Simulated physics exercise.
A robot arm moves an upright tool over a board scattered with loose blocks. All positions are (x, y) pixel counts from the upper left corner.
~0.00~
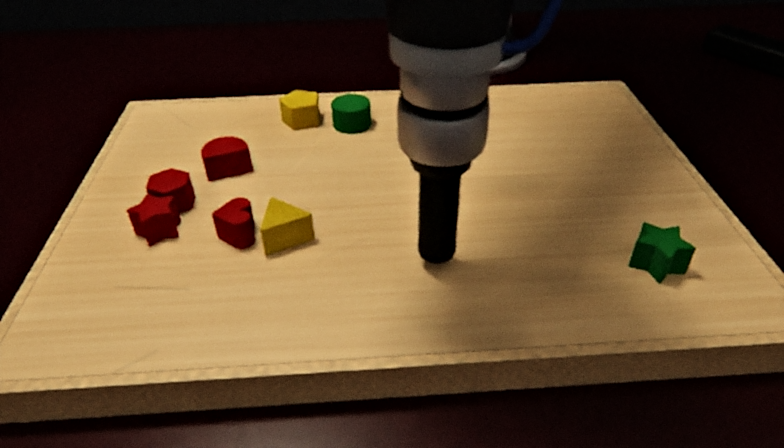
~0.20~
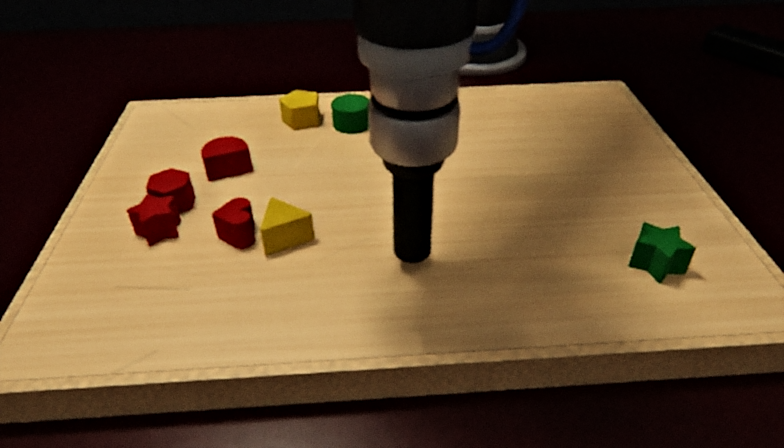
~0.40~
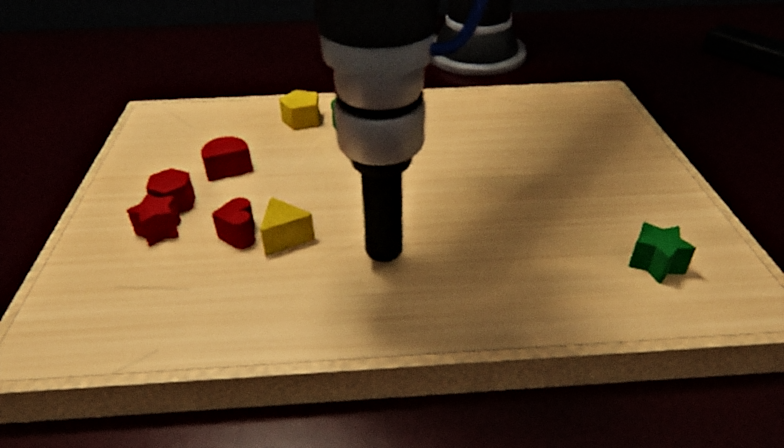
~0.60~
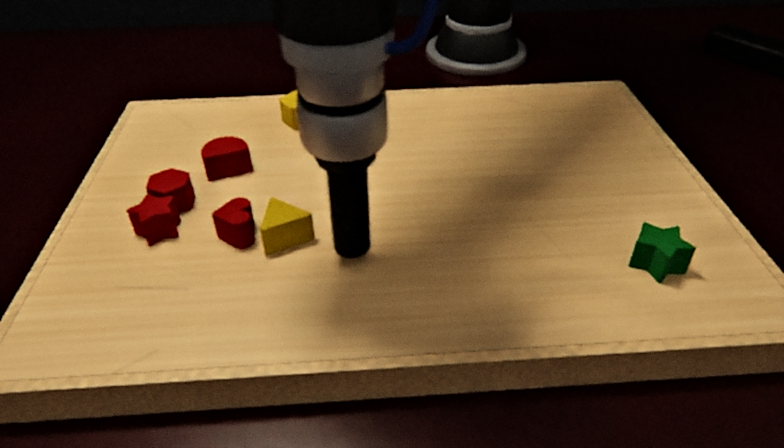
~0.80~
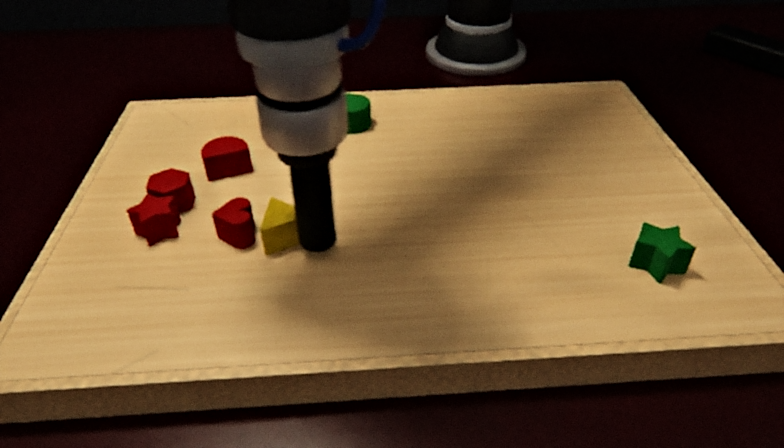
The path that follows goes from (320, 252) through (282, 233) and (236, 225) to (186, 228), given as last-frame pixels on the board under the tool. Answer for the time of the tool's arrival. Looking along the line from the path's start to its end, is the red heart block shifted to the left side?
Yes - that is the case.
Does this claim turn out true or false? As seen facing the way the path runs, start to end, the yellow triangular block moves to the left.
Verdict: False.
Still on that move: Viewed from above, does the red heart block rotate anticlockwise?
Yes
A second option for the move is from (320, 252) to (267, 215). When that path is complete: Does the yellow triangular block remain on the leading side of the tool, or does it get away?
The yellow triangular block stays in front.
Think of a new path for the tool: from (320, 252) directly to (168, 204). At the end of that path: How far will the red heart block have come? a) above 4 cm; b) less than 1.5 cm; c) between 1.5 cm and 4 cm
I'll go with a - above 4 cm.
What follows on the original path. One third of the way, tool at (280, 223); red heart block at (222, 210), turned 20° anticlockwise; yellow triangular block at (251, 197), turned 35° anticlockwise.
Two thirds of the way, tool at (233, 215); red heart block at (193, 215), turned 65° anticlockwise; yellow triangular block at (210, 187), turned 25° anticlockwise.
At the end, tool at (183, 218); red star-shaped block at (141, 207); red hexagonal block at (162, 178); red heart block at (175, 223), turned 90° anticlockwise; yellow triangular block at (196, 182), turned 15° clockwise.
